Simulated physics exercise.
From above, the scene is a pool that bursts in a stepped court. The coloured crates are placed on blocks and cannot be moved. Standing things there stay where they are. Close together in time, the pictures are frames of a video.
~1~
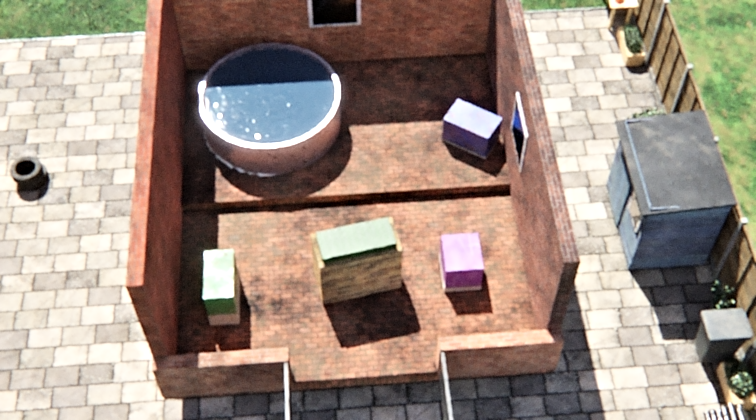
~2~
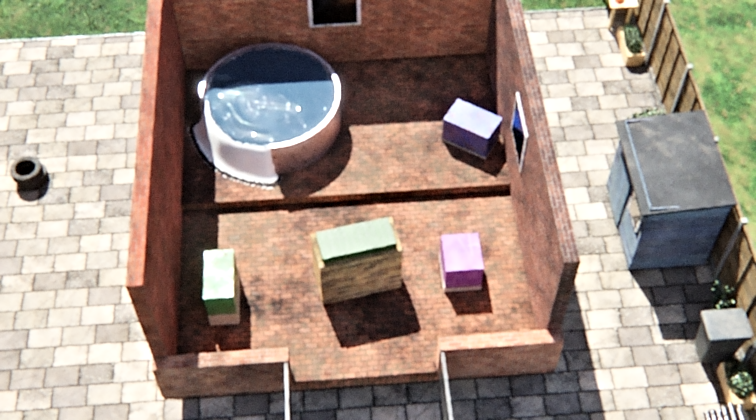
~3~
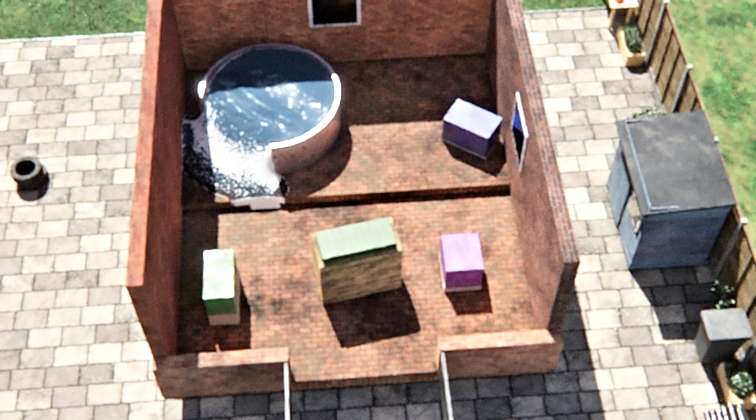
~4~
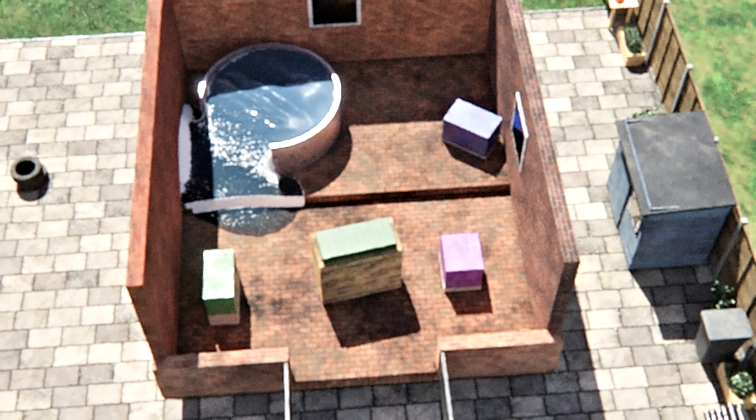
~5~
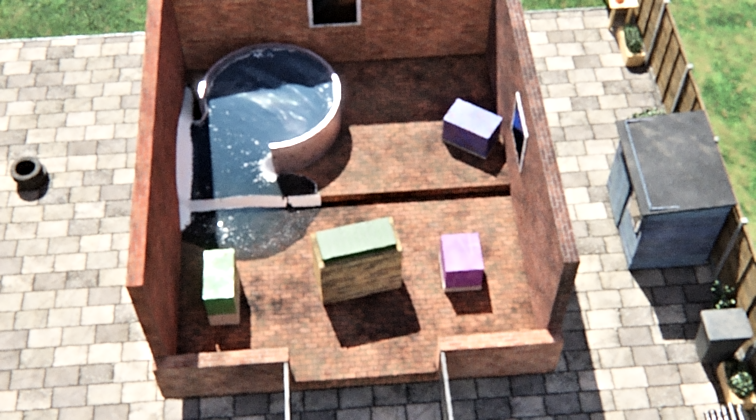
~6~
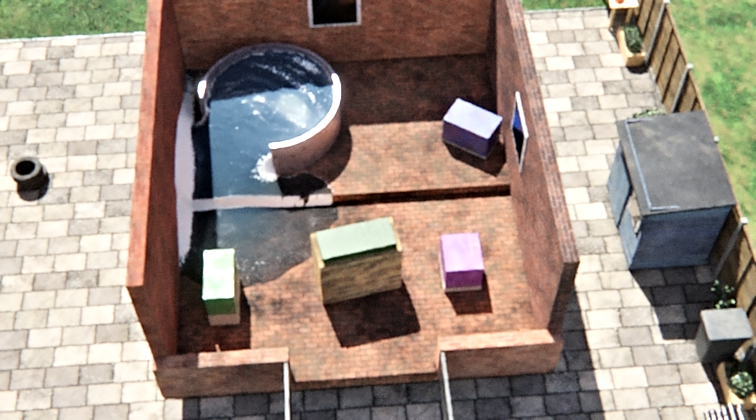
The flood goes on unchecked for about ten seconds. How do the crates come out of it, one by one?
One by one: The blue crate comes out wet; the purple crate comes out wet; the green crate comes out wet.
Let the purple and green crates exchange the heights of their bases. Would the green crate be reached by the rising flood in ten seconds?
The green crate is reached.
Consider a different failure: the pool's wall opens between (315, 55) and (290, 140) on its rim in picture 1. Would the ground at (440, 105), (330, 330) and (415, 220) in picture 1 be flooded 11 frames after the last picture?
In turn: Flooded, not flooded, awash.
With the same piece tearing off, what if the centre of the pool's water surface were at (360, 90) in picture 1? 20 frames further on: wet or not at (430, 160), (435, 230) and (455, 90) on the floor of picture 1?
The first spot is not reached, the second inundated, and the third not reached.
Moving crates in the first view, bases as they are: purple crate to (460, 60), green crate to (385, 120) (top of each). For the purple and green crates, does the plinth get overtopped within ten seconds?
The purple crate crate is untouched, and the green crate one is untouched.
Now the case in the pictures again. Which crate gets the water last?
It would be the crate marked blue.
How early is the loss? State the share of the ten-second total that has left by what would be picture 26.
I get 15 percent.
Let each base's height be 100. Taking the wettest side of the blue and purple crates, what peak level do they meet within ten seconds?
Roughly 160 and 140 per cent respectively.
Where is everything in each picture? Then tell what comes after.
In the first frame, still water in the round tank at (269, 96).
In the second frame, the front is at (274, 183), out from the gap at (225, 152).
In the third frame, the front is at (281, 193), out from the gap at (225, 153).
In the fourth frame, water pours out at (225, 154) and has run to (276, 226).
In the fifth frame, water pours out at (225, 155) and has run to (259, 255).
In the sixth frame, the front is at (246, 282), out from the gap at (225, 155).
A moment on, water covers 30 % of the floor; the blue crate not reached, the purple crate not reached, the green crate water round its plinth.
Next, water covers 35 % of the floor; the blue crate not reached, the purple crate not reached, the green crate water round its plinth.
Then, water covers 65 % of the floor; the blue crate not reached, the purple crate water round its plinth, the green crate water round its plinth.
Later, water covers 80 % of the floor; the blue crate water round its plinth, the purple crate water round its plinth, the green crate water round its plinth.
In the end, water covers 80 % of the floor; the blue crate was topped, the purple crate was topped, the green crate was topped.
